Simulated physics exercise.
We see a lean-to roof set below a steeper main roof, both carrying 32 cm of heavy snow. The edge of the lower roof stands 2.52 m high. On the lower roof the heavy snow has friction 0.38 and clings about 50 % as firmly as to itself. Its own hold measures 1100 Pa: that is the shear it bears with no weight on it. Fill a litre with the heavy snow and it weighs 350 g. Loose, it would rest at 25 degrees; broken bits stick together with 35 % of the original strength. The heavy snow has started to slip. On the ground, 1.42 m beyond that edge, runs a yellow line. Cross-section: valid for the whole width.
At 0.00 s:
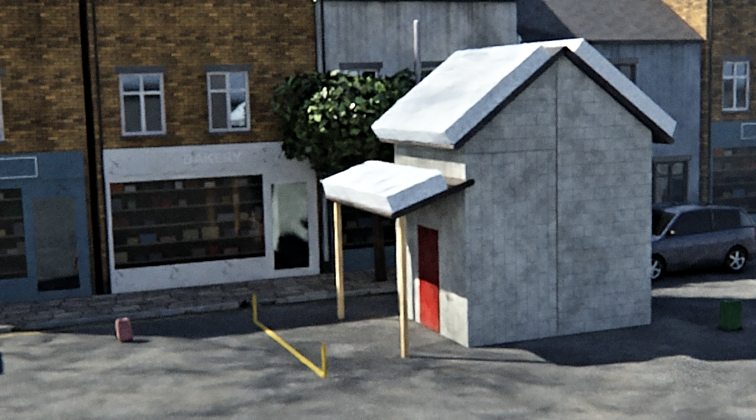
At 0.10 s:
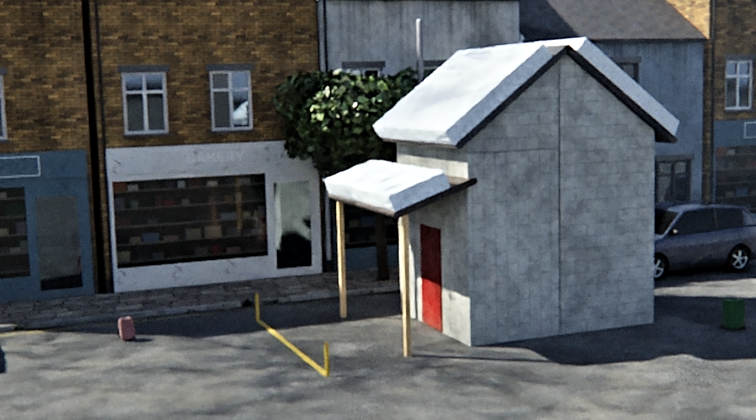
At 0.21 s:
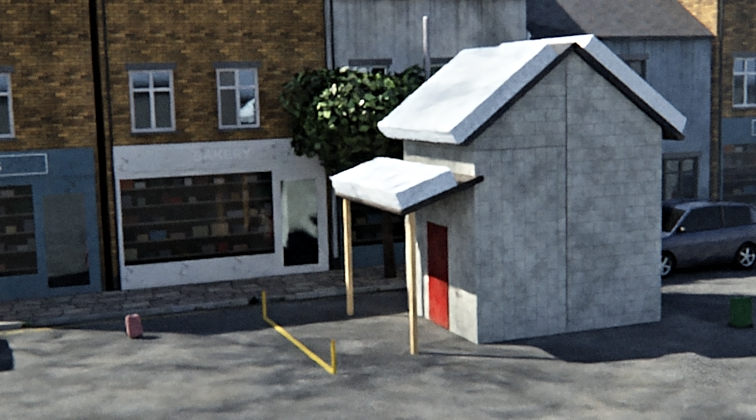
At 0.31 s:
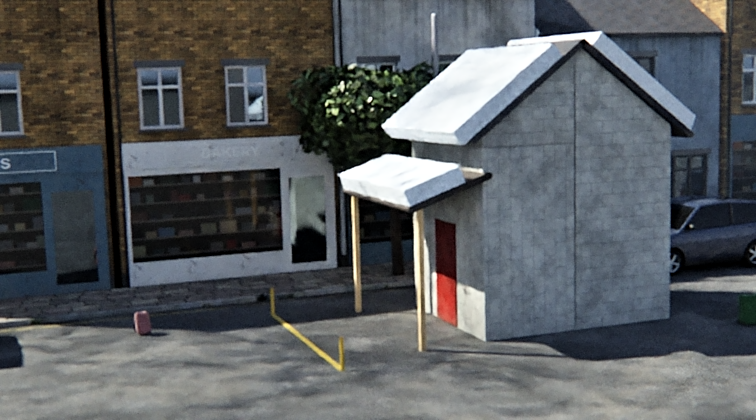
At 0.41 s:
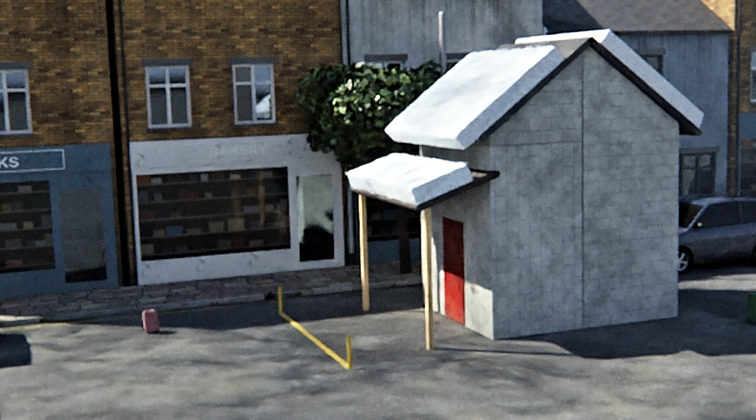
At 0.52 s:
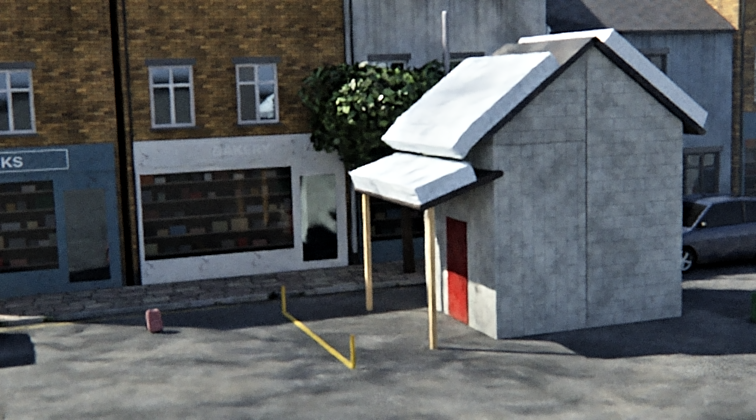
A thick slab of white snow slid slowly down the left side of a small grey building's steep roof, pulling away from the ridge and edging out over the snowy lower roof beside it.
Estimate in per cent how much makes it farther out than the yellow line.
Roughly 37 per cent makes it past the line.
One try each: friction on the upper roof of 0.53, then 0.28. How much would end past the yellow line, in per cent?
One try each gives 7 % and then 30 %.
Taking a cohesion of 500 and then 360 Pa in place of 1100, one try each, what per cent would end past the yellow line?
Respectively, close to 55 % and close to 55 %.
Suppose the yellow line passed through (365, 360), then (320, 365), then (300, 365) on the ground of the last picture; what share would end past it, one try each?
First try 50 per cent, second 25 per cent, third 18 per cent.
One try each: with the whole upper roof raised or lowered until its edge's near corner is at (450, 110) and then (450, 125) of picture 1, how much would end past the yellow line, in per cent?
It would be 45 percent for the first setting and 50 percent for the second.
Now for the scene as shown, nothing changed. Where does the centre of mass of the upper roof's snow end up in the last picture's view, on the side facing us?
(336, 344) or thereabouts.
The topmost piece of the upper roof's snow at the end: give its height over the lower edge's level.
About 0.4 m above the lower edge.
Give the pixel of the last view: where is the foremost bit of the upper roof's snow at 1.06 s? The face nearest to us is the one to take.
It shows up near (397, 189) in the last picture.
By 1.06 s, none is below the lower edge and 0 % is past the line.
By 1.71 s, 58 % is below the lower edge and 9 % is past the line.
By 2.35 s, 80 % is below the lower edge and 36 % is past the line.
By 3.00 s, 80 % is below the lower edge and 37 % is past the line.
By 3.10 s, at the end, 80 % is below the lower edge and 37 % is past the line.
